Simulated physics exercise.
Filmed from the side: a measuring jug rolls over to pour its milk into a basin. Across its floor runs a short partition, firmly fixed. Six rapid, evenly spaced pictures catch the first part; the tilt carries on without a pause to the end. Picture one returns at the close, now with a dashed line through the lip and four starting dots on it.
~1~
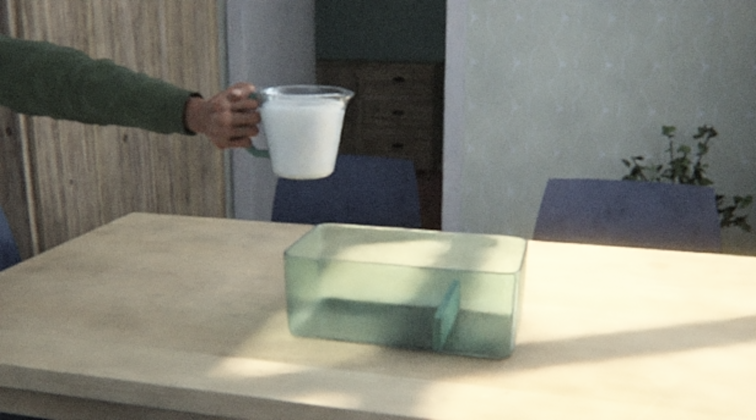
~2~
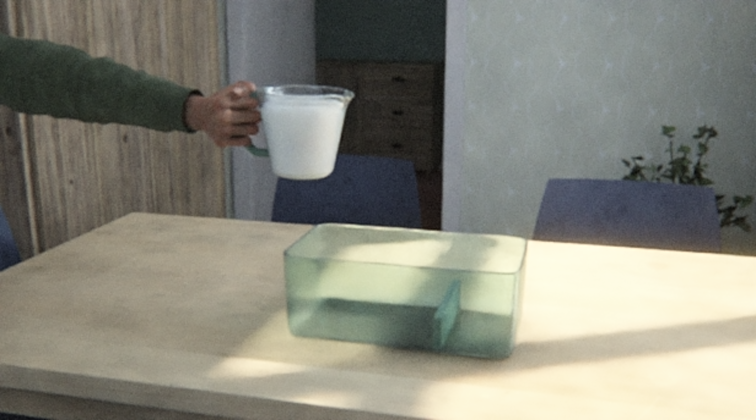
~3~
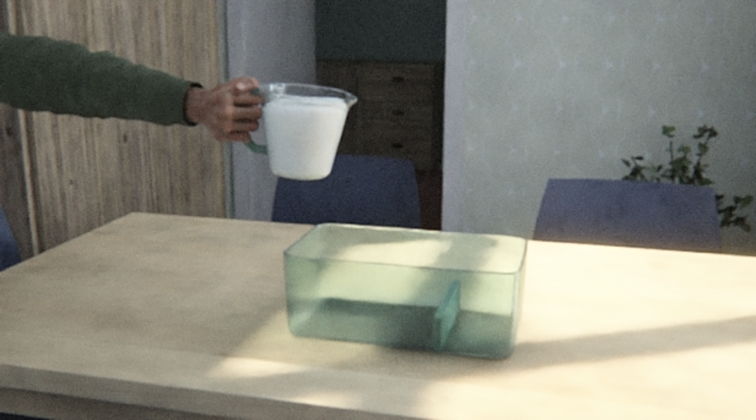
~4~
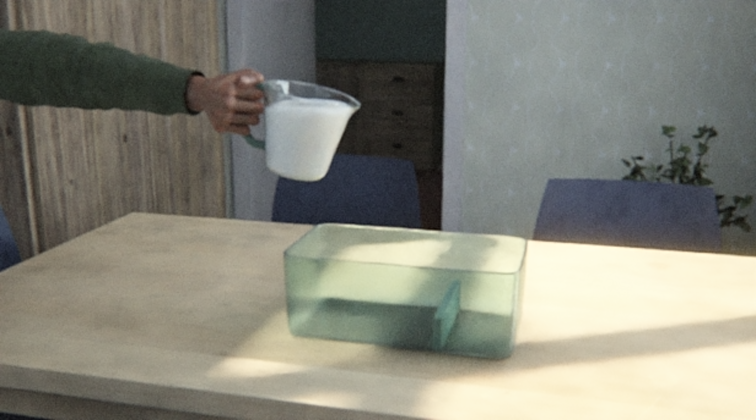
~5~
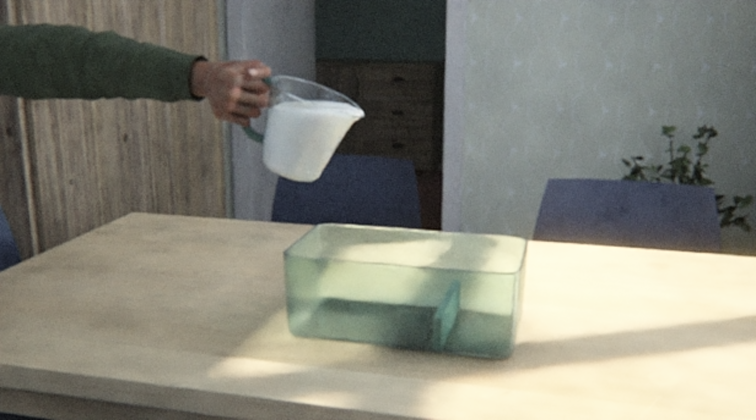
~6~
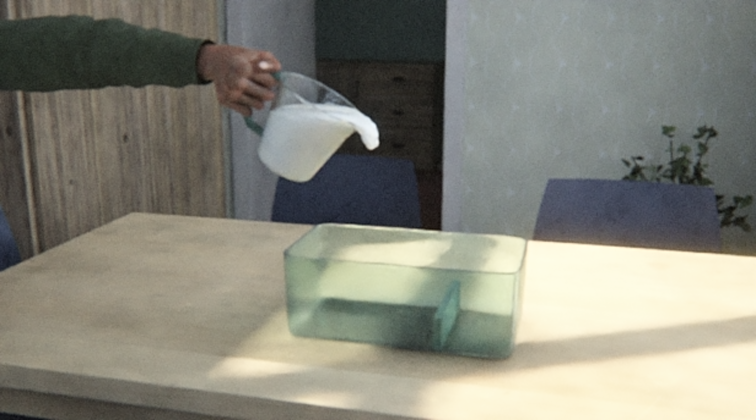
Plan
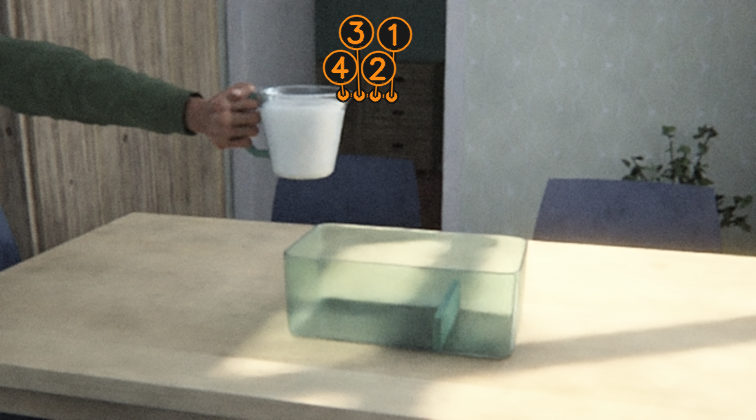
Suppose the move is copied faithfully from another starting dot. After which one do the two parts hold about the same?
1 works best here.
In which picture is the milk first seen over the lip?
In picture 6.
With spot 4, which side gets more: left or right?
The left side.
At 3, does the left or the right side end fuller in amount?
The left side.
In orange, 1 at (391, 96); 2 at (375, 95); 3 at (359, 95); 4 at (343, 94).
For spot 1, about 52 % ends left of the wall and 47 % right of it.
For spot 2, about 83 % ends left of the wall and 14 % right of it.
For spot 3, about 92 % ends left of the wall and 6 % right of it.
For spot 4, about 93 % ends left of the wall and 5 % right of it.
